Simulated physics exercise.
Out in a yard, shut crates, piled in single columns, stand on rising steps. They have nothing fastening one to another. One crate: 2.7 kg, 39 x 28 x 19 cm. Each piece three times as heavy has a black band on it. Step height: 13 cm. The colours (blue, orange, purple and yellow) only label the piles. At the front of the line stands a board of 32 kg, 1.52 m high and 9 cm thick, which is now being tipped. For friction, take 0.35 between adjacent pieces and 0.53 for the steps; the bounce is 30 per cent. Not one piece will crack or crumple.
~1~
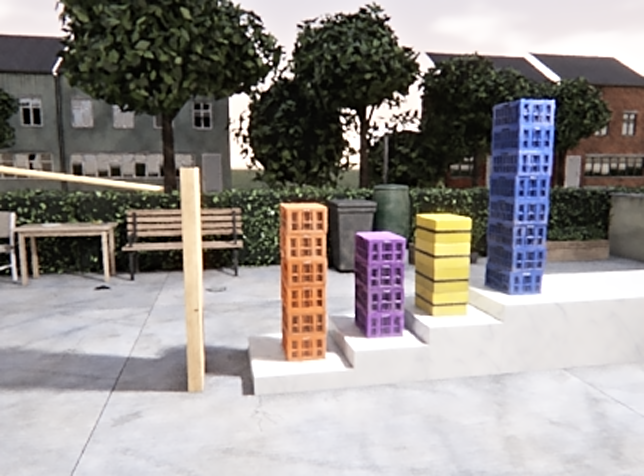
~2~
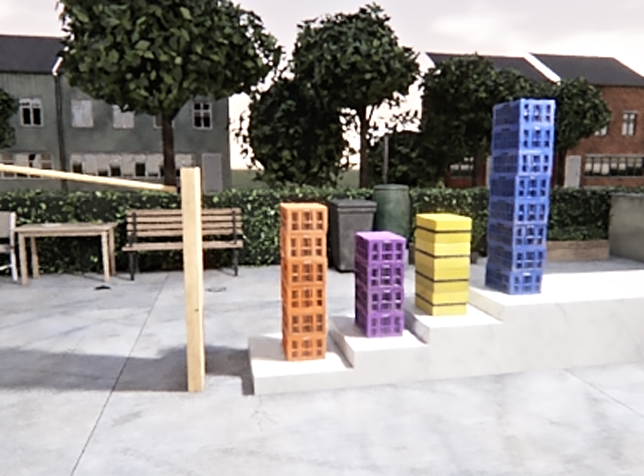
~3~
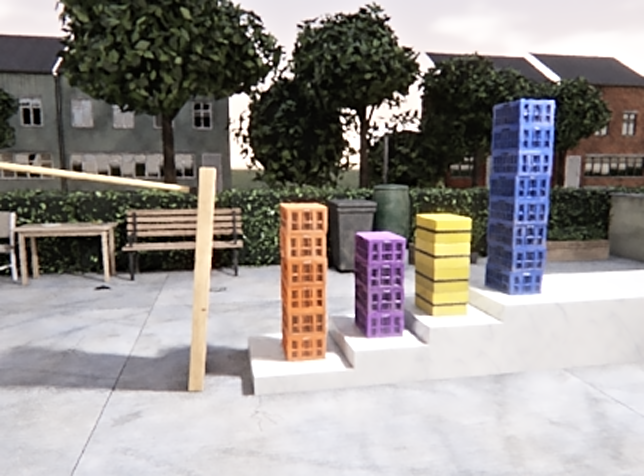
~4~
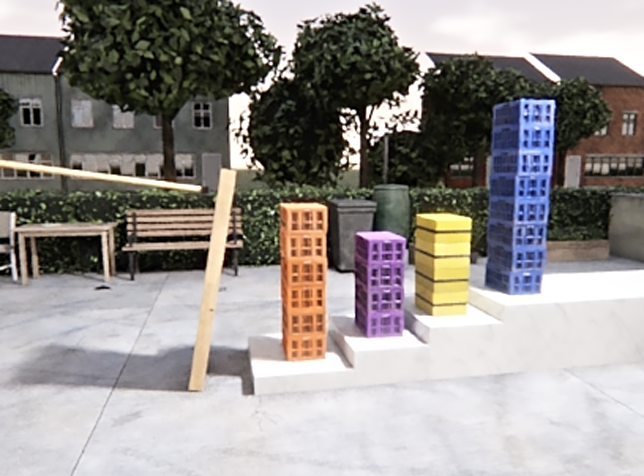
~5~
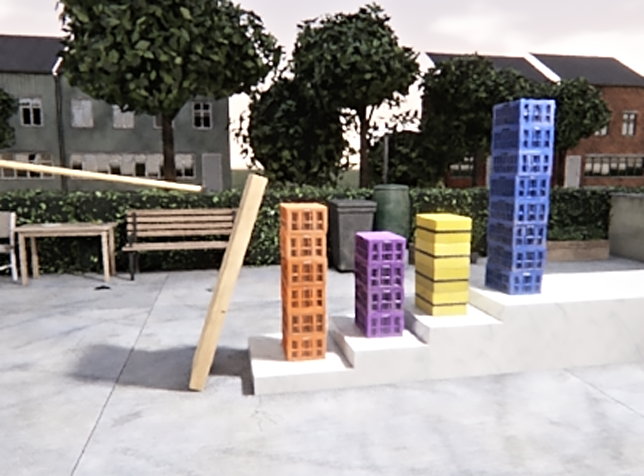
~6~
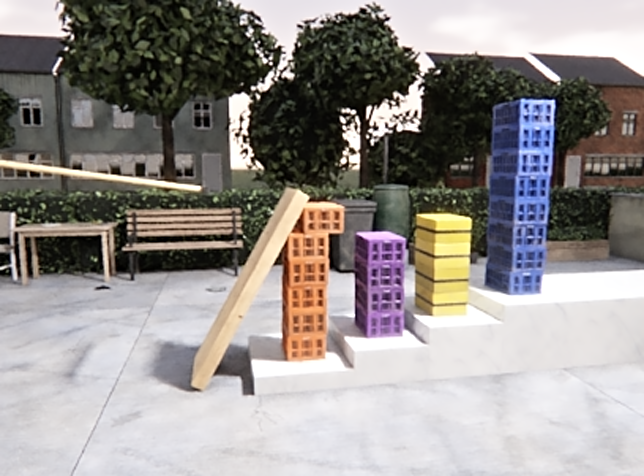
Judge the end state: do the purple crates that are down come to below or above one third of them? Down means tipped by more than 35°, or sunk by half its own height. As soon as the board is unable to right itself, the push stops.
They come to below one third.
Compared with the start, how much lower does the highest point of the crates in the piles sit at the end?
I'd put it at around 0 cm.
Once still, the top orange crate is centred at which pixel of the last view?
Near (456, 229).
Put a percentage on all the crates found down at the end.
About 30% of them.
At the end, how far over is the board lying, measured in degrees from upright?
60°, roughly.
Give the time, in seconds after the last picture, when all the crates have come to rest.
Somewhere near 2.5 seconds.
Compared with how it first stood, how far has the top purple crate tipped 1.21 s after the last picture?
Roughly 5°.
Then, 0.15 s on from the sixth picture, board 37° from upright; none of the 4 purple crates down (0 of 22 in all colours); top purple crate unmoved; top orange crate tipped 12°.
Then, 0.33 s on from the sixth picture, board 46° from upright; none of the 4 purple crates down (0 of 22 in all colours); top purple crate displaced 21 cm; top orange crate 49 mm lower.
Then, 0.57 s on from the sixth picture, board 54° from upright; none of the 4 purple crates down (3 of 22 in all colours); top purple crate displaced 34 cm; top orange crate 6 cm lower.
Then, 1.21 s on from the sixth picture, board 58° from upright; none of the 4 purple crates down (6 of 22 in all colours); top purple crate tipped 7°; top yellow crate tipped 39°, 8 cm lower.
Finally, board 58° from upright; none of the 4 purple crates down (7 of 22 in all colours); top purple crate tipped 7°; top orange crate tipped 30°, 11 cm lower. That is 0 per cent. Seen by the last camera, middles, top purple crate near (431, 249), top orange crate near (456, 229).
